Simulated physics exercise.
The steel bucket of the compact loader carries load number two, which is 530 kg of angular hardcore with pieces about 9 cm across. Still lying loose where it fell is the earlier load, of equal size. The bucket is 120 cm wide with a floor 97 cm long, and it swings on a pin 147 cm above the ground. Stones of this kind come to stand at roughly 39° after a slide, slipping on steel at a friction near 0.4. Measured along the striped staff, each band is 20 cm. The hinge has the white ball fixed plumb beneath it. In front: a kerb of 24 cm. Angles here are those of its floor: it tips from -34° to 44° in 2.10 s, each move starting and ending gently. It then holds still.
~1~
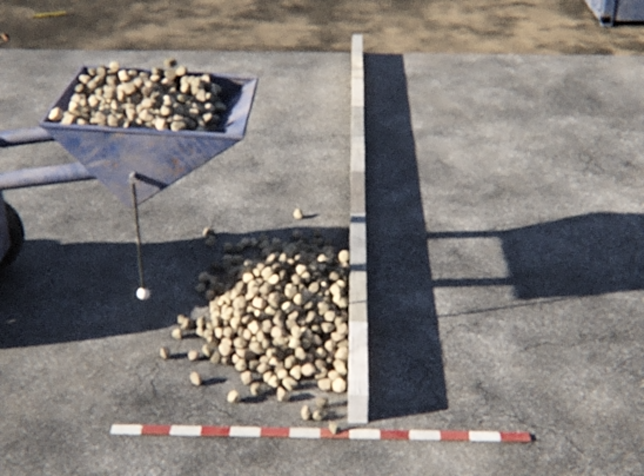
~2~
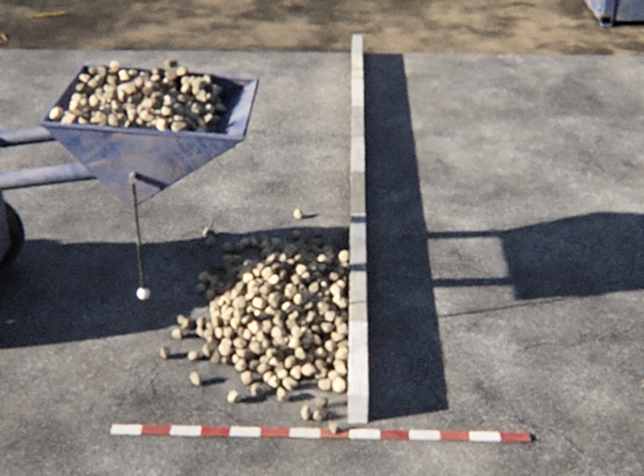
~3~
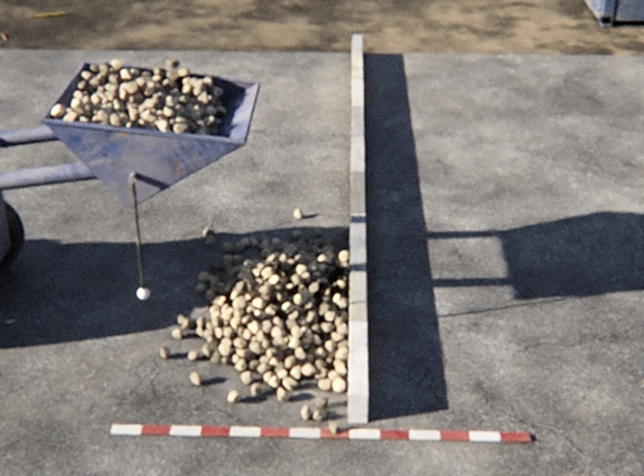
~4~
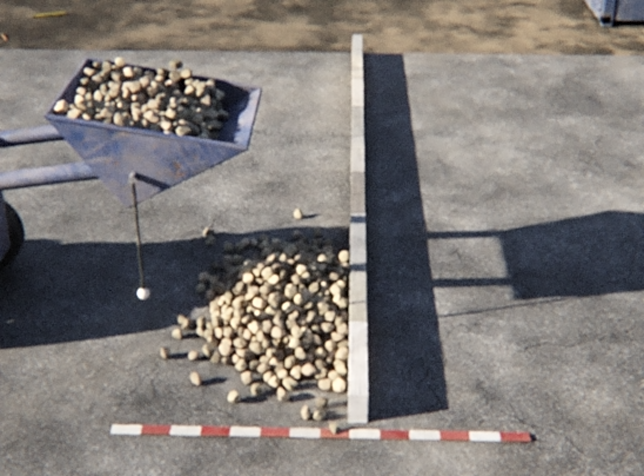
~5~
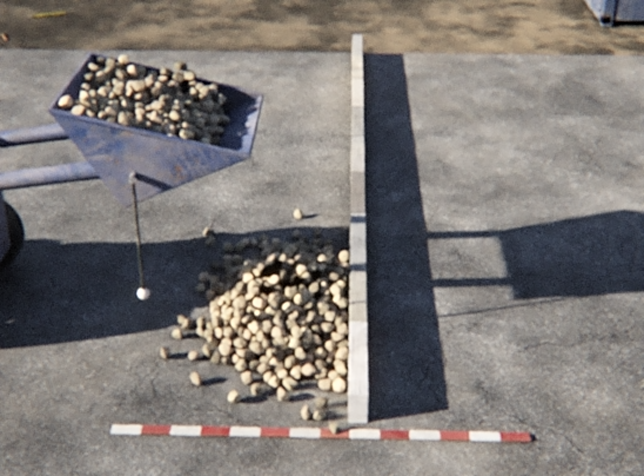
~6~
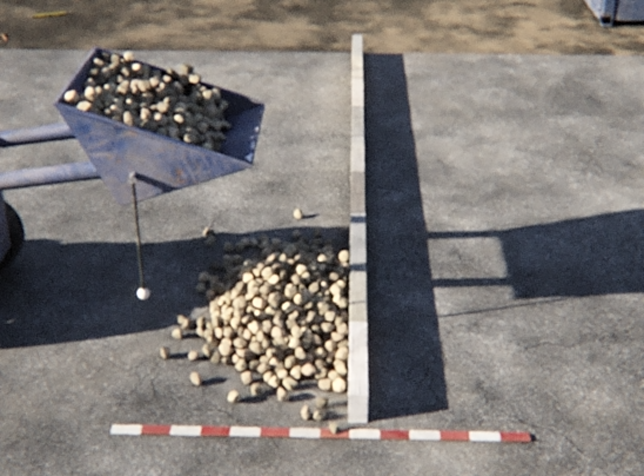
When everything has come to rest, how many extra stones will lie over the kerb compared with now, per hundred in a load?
About 1 per hundred.
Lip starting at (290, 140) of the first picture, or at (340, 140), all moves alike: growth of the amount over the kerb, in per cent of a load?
Close to 10 per cent, followed by close to 55 per cent.
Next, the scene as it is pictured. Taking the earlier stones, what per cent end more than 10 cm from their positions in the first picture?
Close to 5 in a hundred of them.
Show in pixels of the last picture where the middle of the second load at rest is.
(270, 285).
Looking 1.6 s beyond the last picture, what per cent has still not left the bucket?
Roughly 15 per cent is still inside.
Then, 1.0 s after the last picture the floor is at 32°; in per cent of one load, 93 in the bucket, 107 on this side of the kerb; the foremost stones are at (345, 309).
Then, 1.6 s after the last picture the floor is at 44°; in per cent of one load, 17 in the bucket, 183 on this side of the kerb; the foremost stones are at (345, 309).
Then, 1.9 s after the last picture the floor is at 44°; in per cent of one load, 0 in the bucket, 199 on this side of the kerb, 1 over the kerb; the foremost stones are at (369, 281).
Then, 4.8 s after the last picture the floor is at 44°; in per cent of one load, 0 in the bucket, 199 on this side of the kerb, 1 over the kerb; the foremost stones are at (381, 286). Net gain over the kerb, 1.
